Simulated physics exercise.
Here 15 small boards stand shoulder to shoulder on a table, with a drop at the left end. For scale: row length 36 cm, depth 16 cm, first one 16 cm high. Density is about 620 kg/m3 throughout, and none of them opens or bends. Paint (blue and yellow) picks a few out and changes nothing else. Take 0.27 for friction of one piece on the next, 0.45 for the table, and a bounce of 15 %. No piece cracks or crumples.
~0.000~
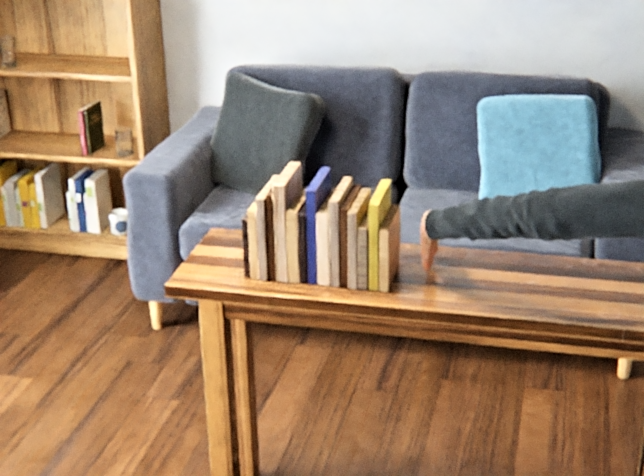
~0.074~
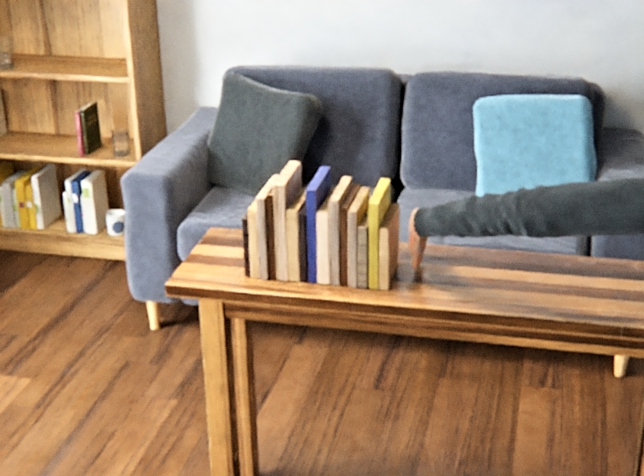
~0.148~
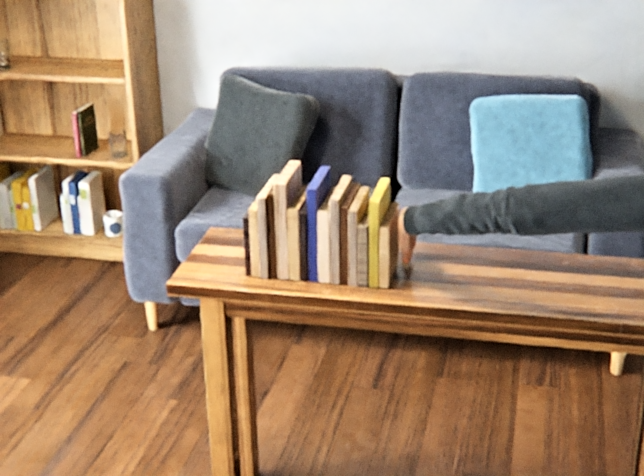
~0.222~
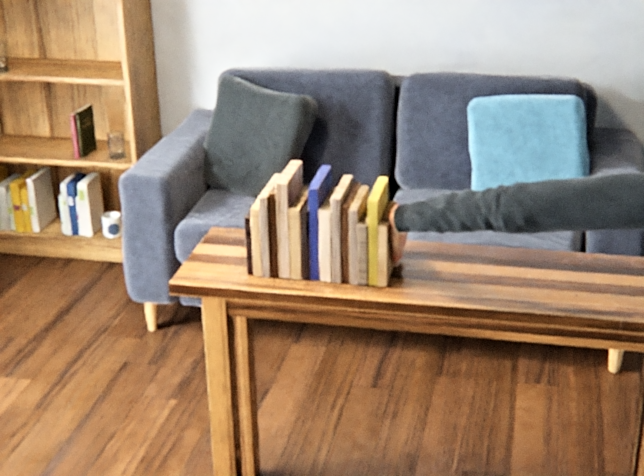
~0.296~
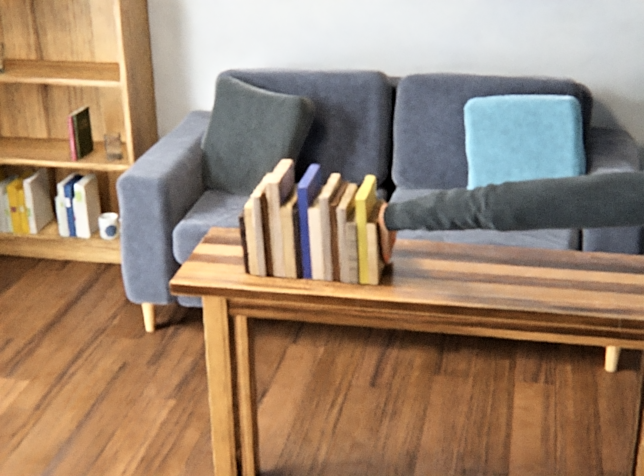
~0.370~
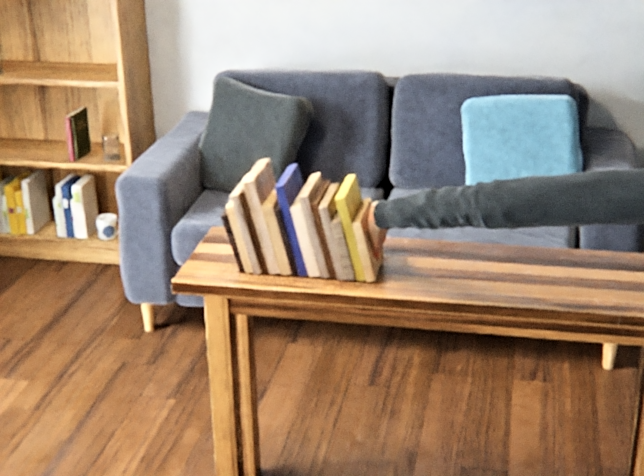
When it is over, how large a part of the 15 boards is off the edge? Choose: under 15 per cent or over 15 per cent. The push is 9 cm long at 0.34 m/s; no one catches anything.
Under 15 per cent of them.
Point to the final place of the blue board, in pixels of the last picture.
Around (264, 226).
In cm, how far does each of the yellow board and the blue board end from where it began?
Yellow 10, blue 20.
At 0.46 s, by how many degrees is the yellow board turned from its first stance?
About 25°.
By 0.46 s, none of the 15 boards off the edge, 15 disturbed; blue board tilted 28°; yellow board tilted 27°.
By 0.72 s, none of the 15 boards off the edge, 15 disturbed; blue board tilted 43°; yellow board tilted 43°.
When it is over (1.2 s), 1 of the 15 boards off the edge; blue board tilted 44°; yellow board tilted 43°. That is 7 per cent. In pixels of the last frame, middles, blue board near (264, 226), yellow board near (342, 234).
